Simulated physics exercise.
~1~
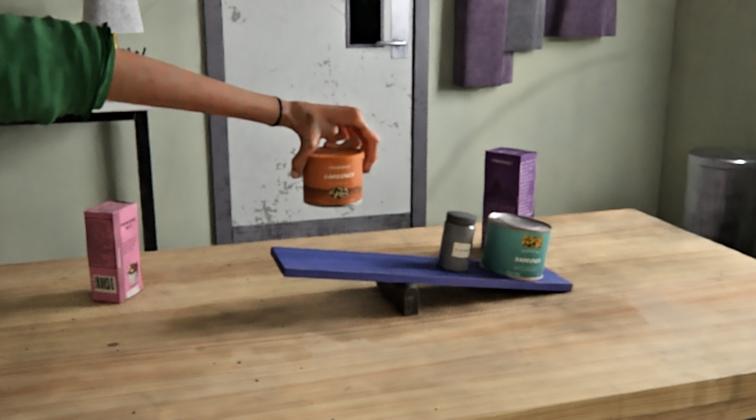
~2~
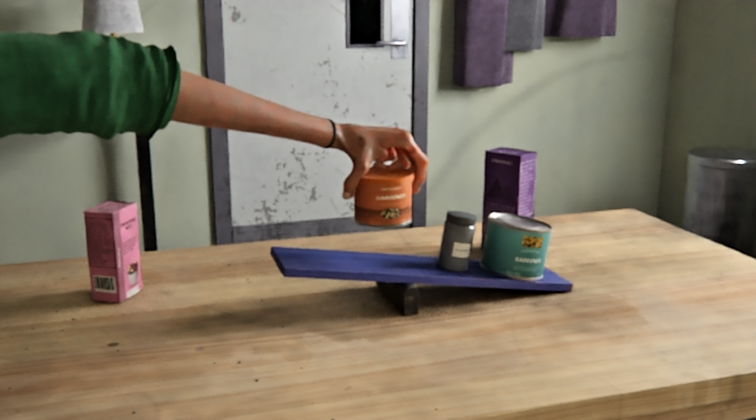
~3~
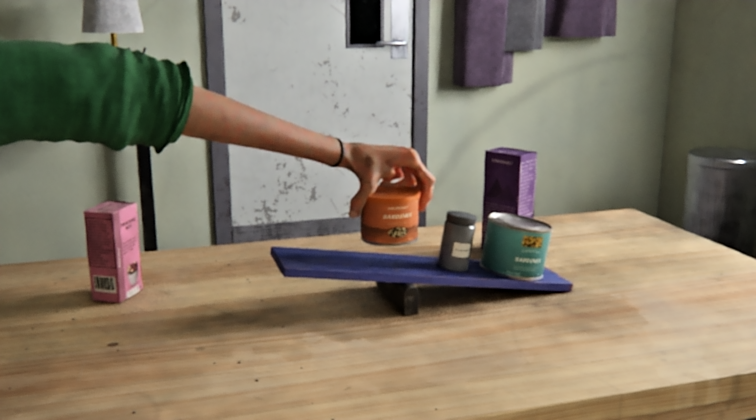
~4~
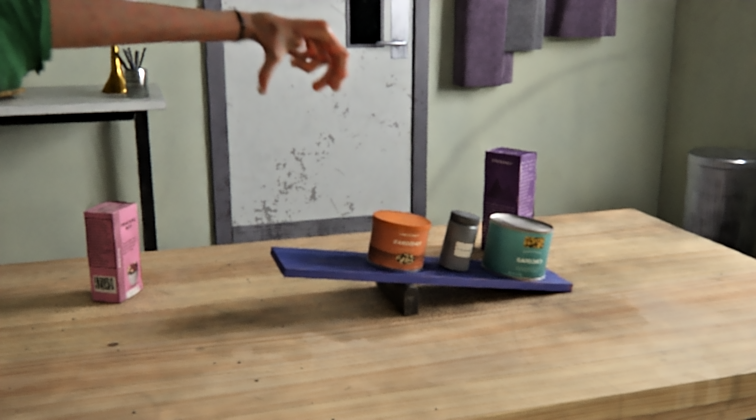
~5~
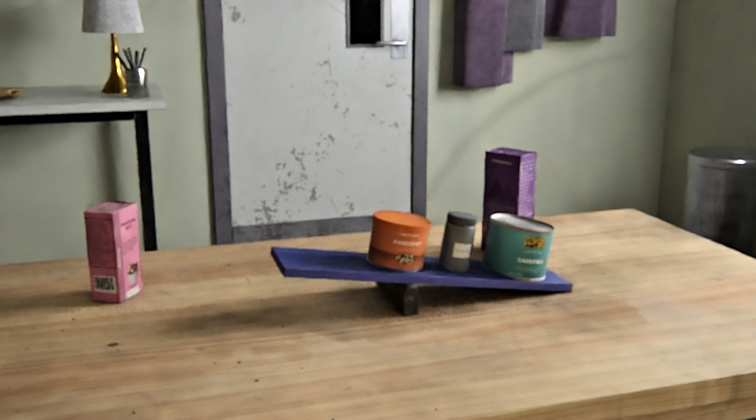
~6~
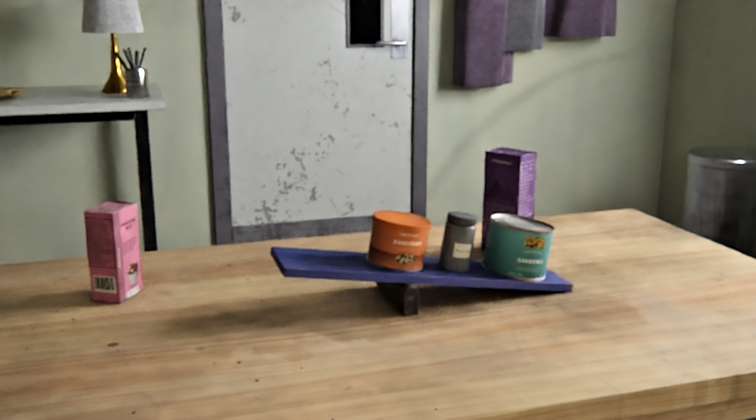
A hand sets an orange tub on a tilted blue plank, which stays right-end down.
